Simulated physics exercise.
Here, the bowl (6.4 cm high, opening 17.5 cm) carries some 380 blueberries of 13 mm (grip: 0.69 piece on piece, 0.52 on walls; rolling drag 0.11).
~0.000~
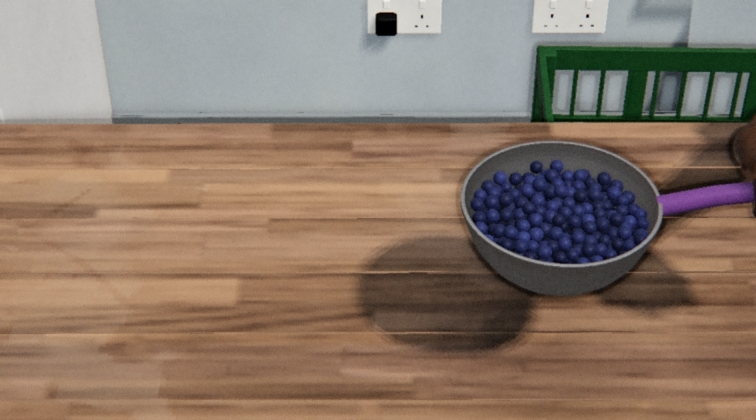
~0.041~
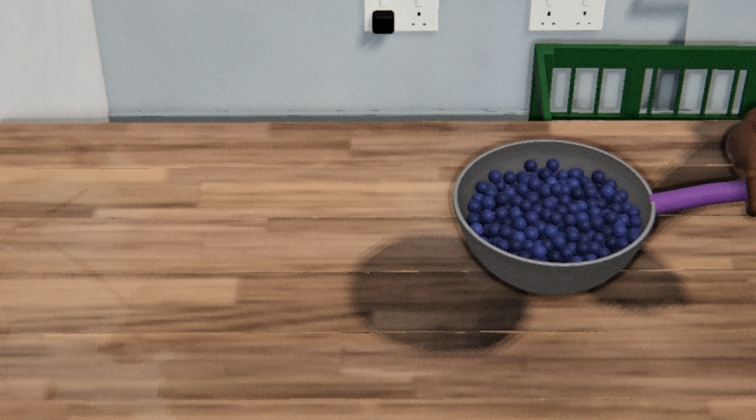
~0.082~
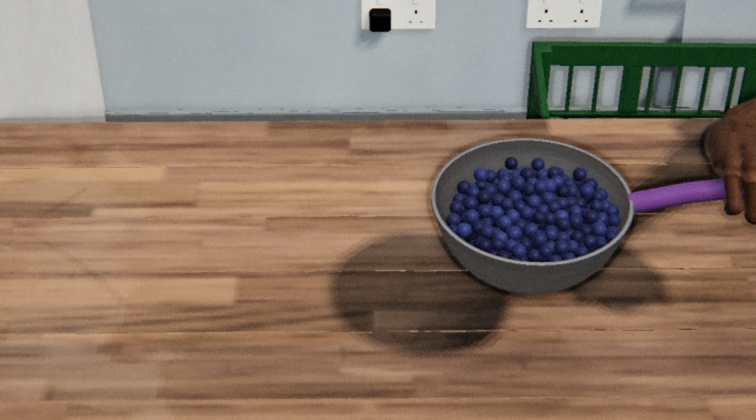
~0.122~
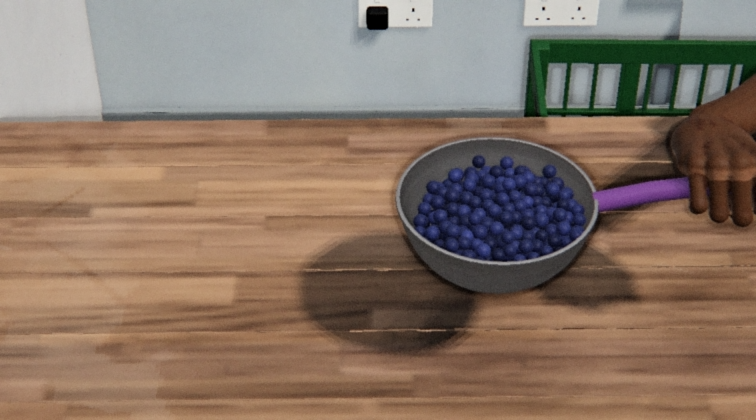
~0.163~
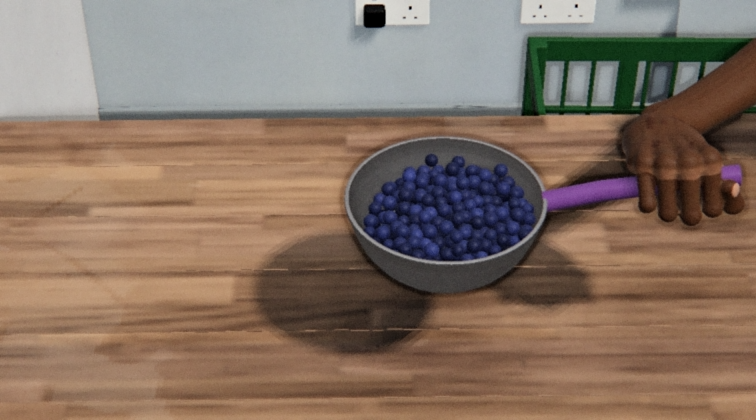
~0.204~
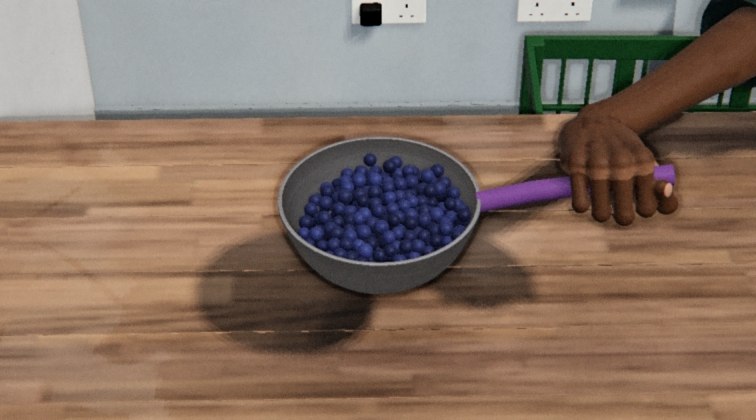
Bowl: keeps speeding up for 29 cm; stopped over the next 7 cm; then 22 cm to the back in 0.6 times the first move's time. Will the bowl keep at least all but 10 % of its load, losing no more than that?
No, it loses more than 10 %.
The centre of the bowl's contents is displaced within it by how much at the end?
About 2.0 cm.
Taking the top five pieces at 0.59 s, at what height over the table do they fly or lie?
25 cm.
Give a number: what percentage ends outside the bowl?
Around 40 %.
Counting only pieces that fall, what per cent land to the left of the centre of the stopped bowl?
I'd say close to 70 in a hundred.
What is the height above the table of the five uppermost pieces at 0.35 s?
Roughly 23 centimetres.
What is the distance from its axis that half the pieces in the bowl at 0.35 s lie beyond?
5.0 cm, roughly.
After 0.35 s, tilt 0 degrees; bowl 100 %; middle of all pieces near (127, 221).
After 0.47 s, tilt 0 degrees; bowl 75 %, in the air 25 %; middle of all pieces near (130, 139).
Then, at 0.59 s, tilt 0 degrees; bowl 70 %, in the air 30 %; middle of all pieces near (144, 96).
After 0.69 s, tilt 0 degrees; bowl 65 %, fallen in front of where it stops 10 %, fallen left of where it stops 10 %, in the air 15 %; middle of all pieces near (180, 61).
By 1.6 s all is still; bowl 60 %, fallen behind where it stops 15 %, fallen in front of where it stops 10 %, fallen left of where it stops 15 %.
